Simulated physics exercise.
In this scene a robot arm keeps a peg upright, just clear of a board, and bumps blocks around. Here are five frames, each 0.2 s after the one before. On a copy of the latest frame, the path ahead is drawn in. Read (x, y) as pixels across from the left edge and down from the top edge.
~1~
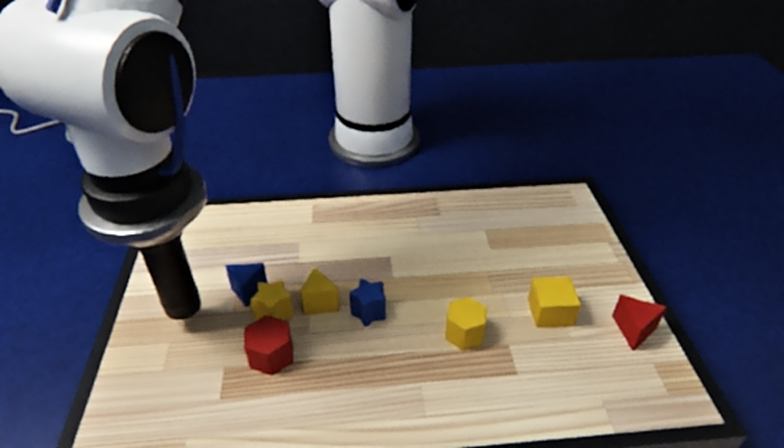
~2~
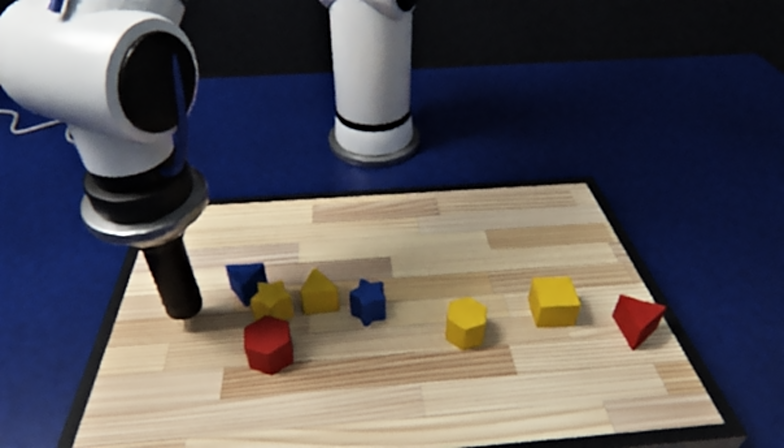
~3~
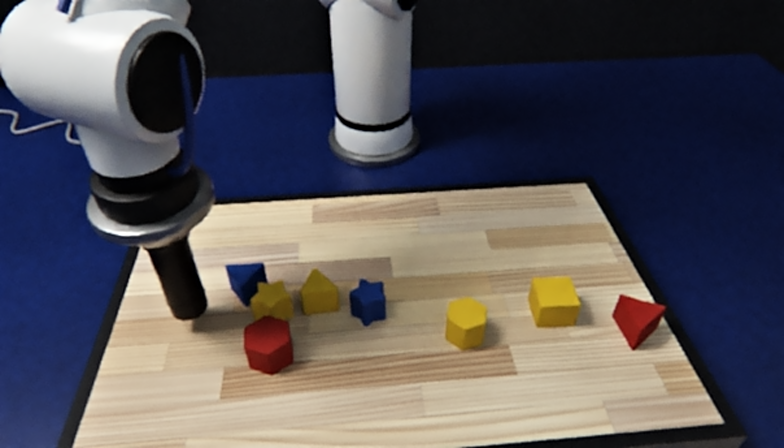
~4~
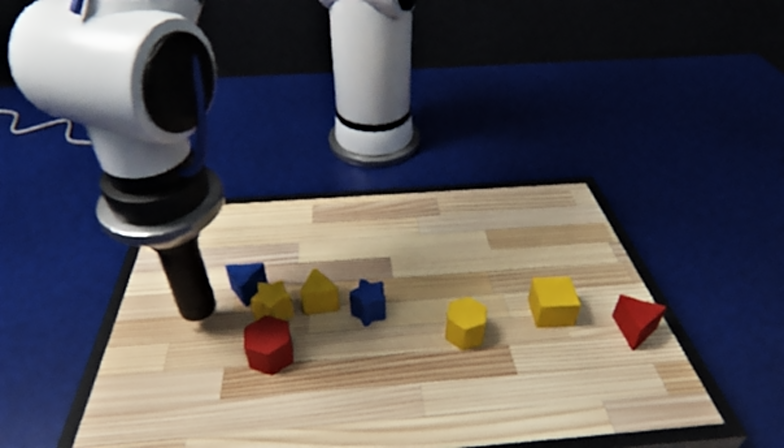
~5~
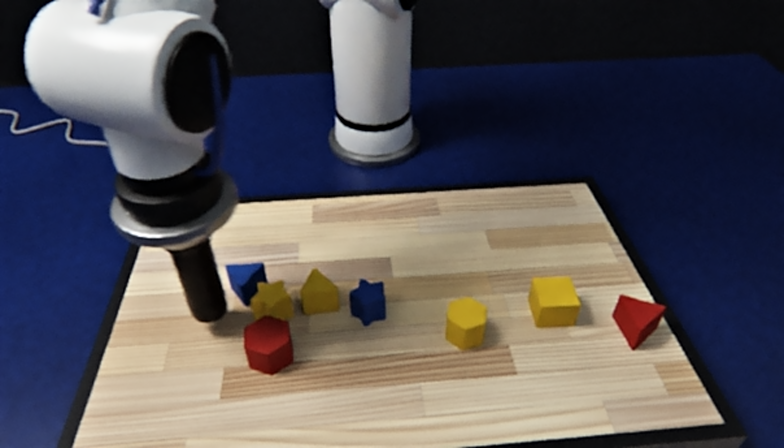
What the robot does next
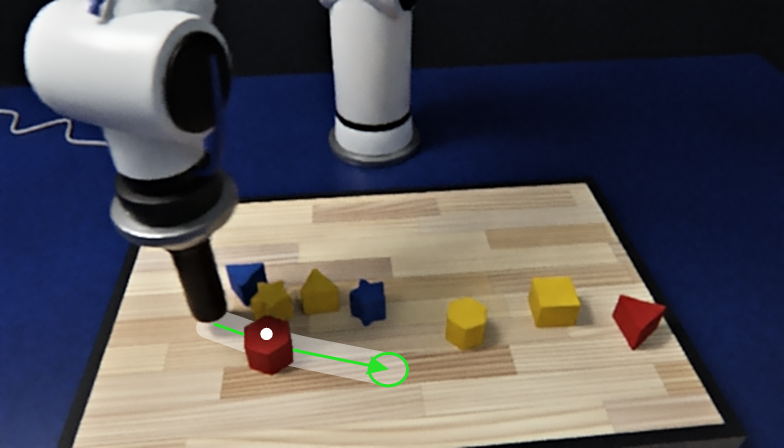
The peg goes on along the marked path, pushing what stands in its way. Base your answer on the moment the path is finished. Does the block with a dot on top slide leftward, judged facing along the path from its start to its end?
No
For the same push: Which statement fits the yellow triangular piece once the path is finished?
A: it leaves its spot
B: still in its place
My answer is option B.
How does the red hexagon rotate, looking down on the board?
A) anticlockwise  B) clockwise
Answer: B.
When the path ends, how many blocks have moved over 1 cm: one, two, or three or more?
I'd say just one block gets shifted by more than about 1 cm.
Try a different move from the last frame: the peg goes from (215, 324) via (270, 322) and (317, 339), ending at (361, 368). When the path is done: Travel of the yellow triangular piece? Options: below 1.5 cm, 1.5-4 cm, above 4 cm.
Its displacement is between 1.5 and 4 cm.
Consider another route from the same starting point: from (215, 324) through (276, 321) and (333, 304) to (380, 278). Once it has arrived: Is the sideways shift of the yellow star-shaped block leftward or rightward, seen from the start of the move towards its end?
Sideways shift: Left.
The line goes from (215, 324) via (296, 350), ending at (388, 369); the dot is on the red hexagon.
The first path, step by step. One third of the way, peg (265, 329); red hexagon (288, 346).
Two thirds of the way, peg (325, 343); red hexagon (325, 371), turned 40° clockwise.
At the end, peg (388, 355); red hexagon (329, 374), turned 50° clockwise; yellow star-shaped block unmoved; yellow triangular piece unmoved.
